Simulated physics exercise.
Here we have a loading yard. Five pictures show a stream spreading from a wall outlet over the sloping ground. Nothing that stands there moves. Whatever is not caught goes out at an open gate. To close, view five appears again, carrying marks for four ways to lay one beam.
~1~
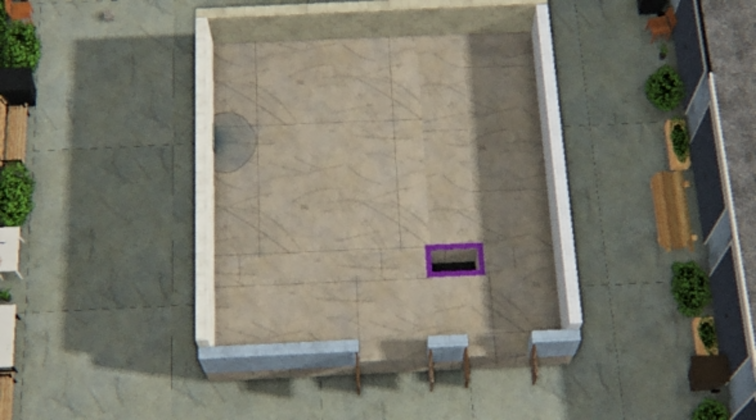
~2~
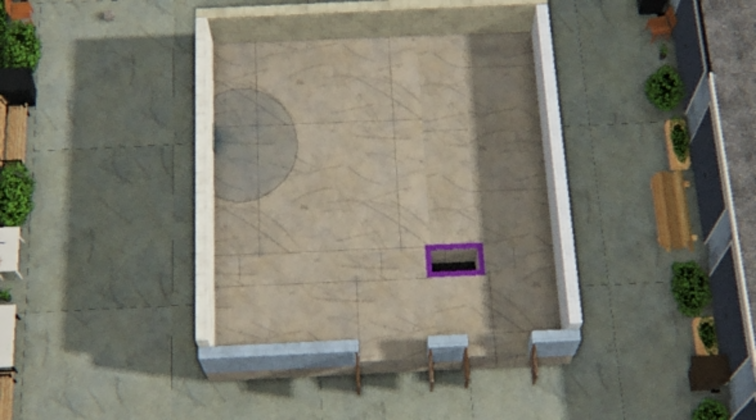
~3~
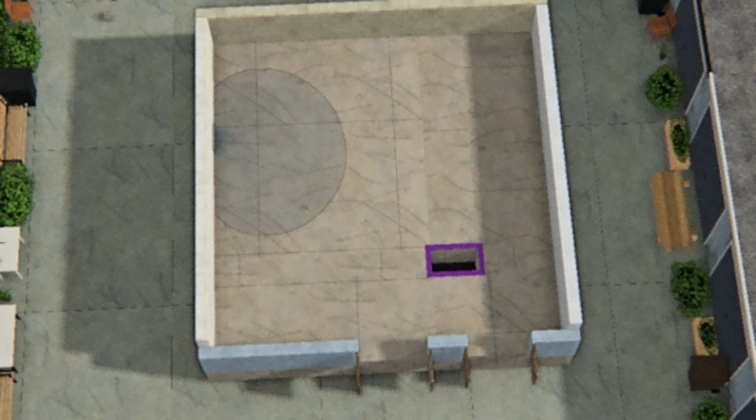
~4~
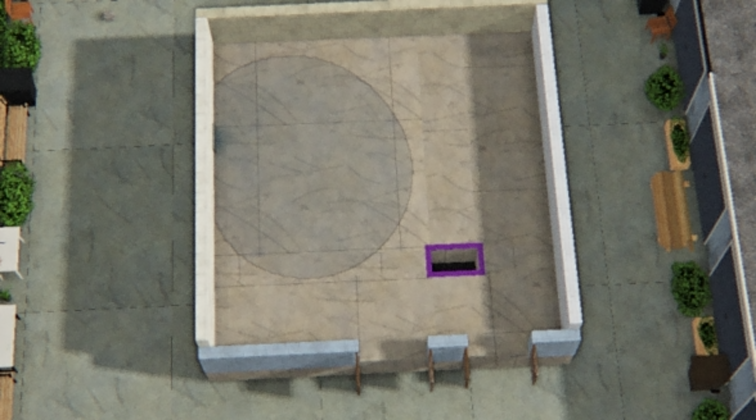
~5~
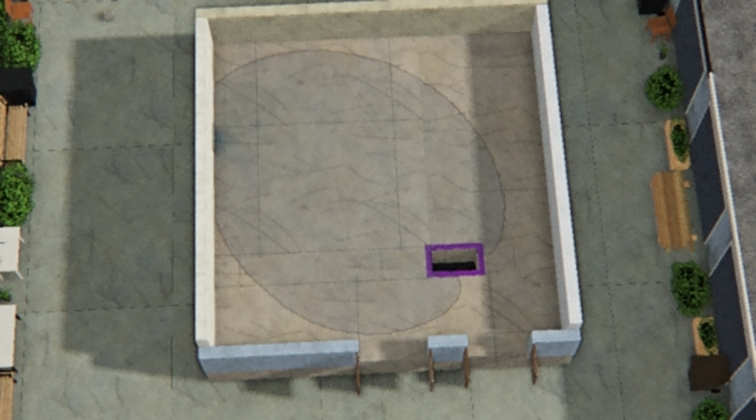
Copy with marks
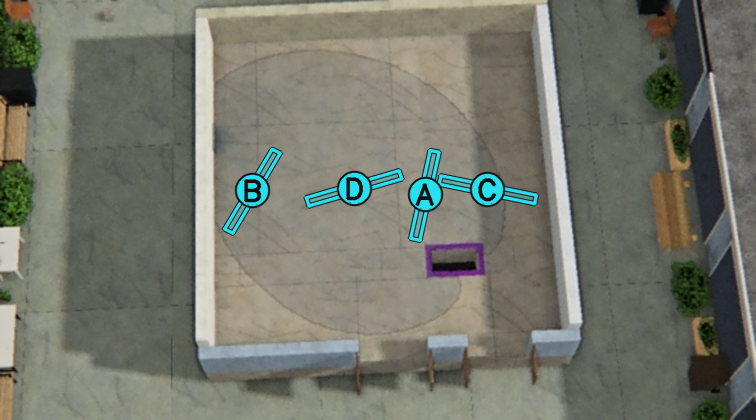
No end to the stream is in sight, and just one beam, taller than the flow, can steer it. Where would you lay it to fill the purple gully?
C is best.
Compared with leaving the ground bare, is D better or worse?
It is worse.
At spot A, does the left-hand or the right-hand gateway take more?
More leaves on the right.
On the marked copy, A from (415, 239) to (434, 151); B from (228, 231) to (276, 151); C from (440, 180) to (535, 199); D from (307, 201) to (400, 174).
Choosing A, about 19 % of the stream goes into the purple gully, about 79 % out by the gates.
Choosing B, about 20 % of the stream goes into the purple gully, about 79 % out by the gates.
Choosing C, about 26 % of the stream goes into the purple gully, about 62 % out by the gates.
Choosing D, about 18 % of the stream goes into the purple gully, about 81 % out by the gates.
